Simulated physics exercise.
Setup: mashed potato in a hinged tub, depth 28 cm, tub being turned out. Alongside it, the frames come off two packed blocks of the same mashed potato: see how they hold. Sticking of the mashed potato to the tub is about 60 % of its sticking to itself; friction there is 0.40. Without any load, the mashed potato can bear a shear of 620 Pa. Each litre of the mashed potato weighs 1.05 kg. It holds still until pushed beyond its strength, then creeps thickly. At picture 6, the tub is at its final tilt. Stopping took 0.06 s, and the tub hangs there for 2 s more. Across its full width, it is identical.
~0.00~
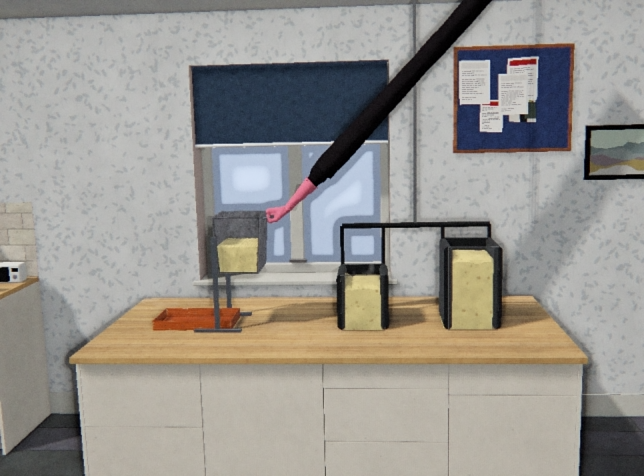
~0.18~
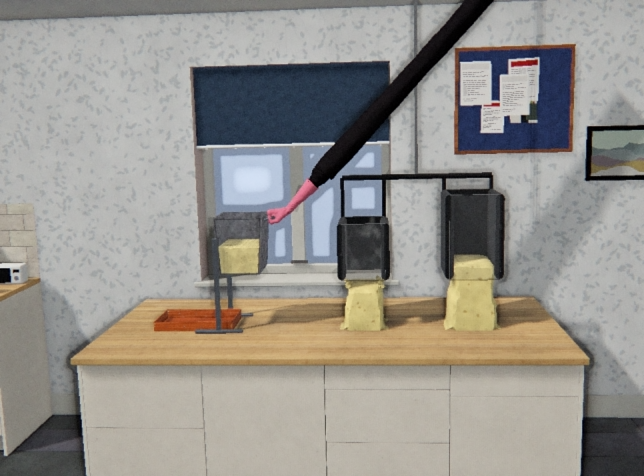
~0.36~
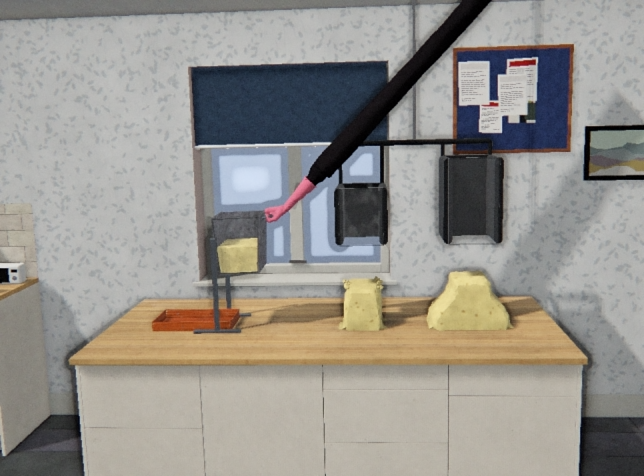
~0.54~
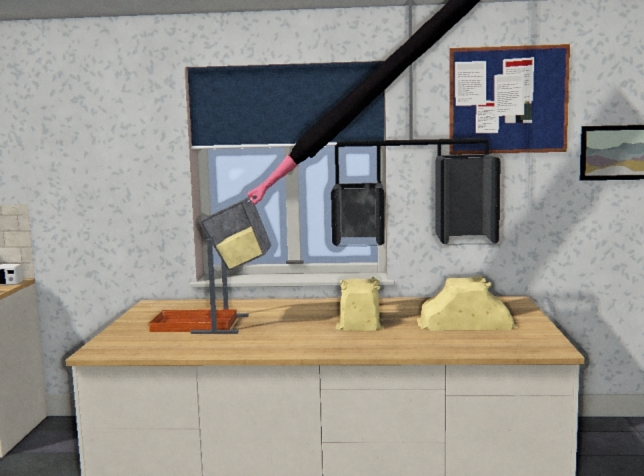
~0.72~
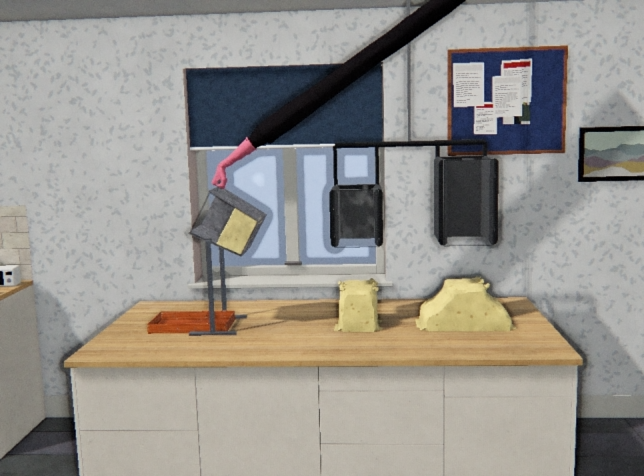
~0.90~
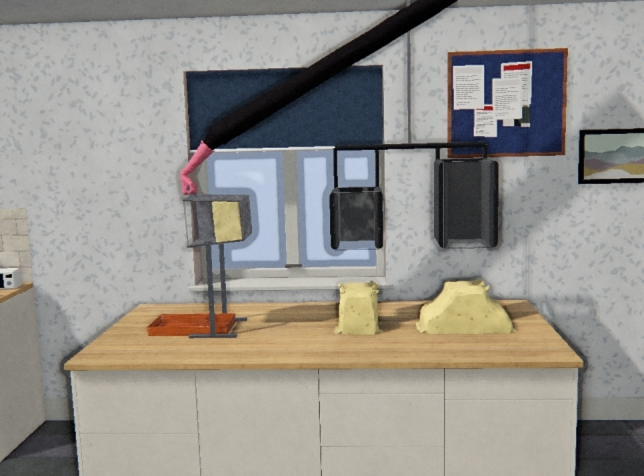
A kitchen with speckled pale walls and a dark-blue blind over its window is seen from in front of a wood-topped white counter. A black arm with a pink hand holds a grey see-through tub of yellow mash on a stand above an orange-red tray, left of two dark containers. The containers lift off two yellow blocks, the right one slumping wide, then the arm turns the tub onto its side as the view shifts slightly.
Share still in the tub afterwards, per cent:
Near 100 %.
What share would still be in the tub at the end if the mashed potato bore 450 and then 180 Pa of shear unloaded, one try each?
In that order: 100 %, 60 %.
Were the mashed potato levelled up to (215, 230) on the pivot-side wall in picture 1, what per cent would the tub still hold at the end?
That gives some 100 %.
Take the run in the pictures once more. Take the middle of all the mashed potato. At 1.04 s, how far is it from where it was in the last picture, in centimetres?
I'd estimate roughly 2 centimetres.
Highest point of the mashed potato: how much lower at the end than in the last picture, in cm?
Roughly 3 cm.
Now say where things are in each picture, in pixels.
Handle-side rim at (259, 217), tilt 0 degrees; top of the mashed potato at (226, 247); blocks stand 23 cm, 36 cm (left to right), in the first frame.
Handle-side rim at (260, 218), tilt 0 degrees; top of the mashed potato at (227, 248); blocks stand 22 cm, 33 cm (left to right), in the second frame.
Handle-side rim at (258, 217), tilt 2 degrees; top of the mashed potato at (257, 246); blocks stand 22 cm, 25 cm (left to right), in the third frame.
Handle-side rim at (241, 202), tilt 24 degrees; top of the mashed potato at (253, 231); blocks stand 22 cm, 22 cm (left to right), in the fourth frame.
Handle-side rim at (209, 192), tilt 61 degrees; top of the mashed potato at (236, 209); blocks stand 22 cm, 22 cm (left to right), in the fifth frame.
Handle-side rim at (183, 201), tilt 92 degrees; top of the mashed potato at (226, 202); blocks stand 22 cm, 22 cm (left to right), in the sixth frame.
After 1.04 s, the tub is at 92 degrees and holds 100 %.
After 1.21 s, the tub is at 92 degrees and holds 100 %.
After 1.38 s, the tub is at 92 degrees and holds 100 %.
After 1.55 s, the tub is at 92 degrees and holds 100 %.
After 2.90 s, at the end, the tub is at 92 degrees and holds 100 %.
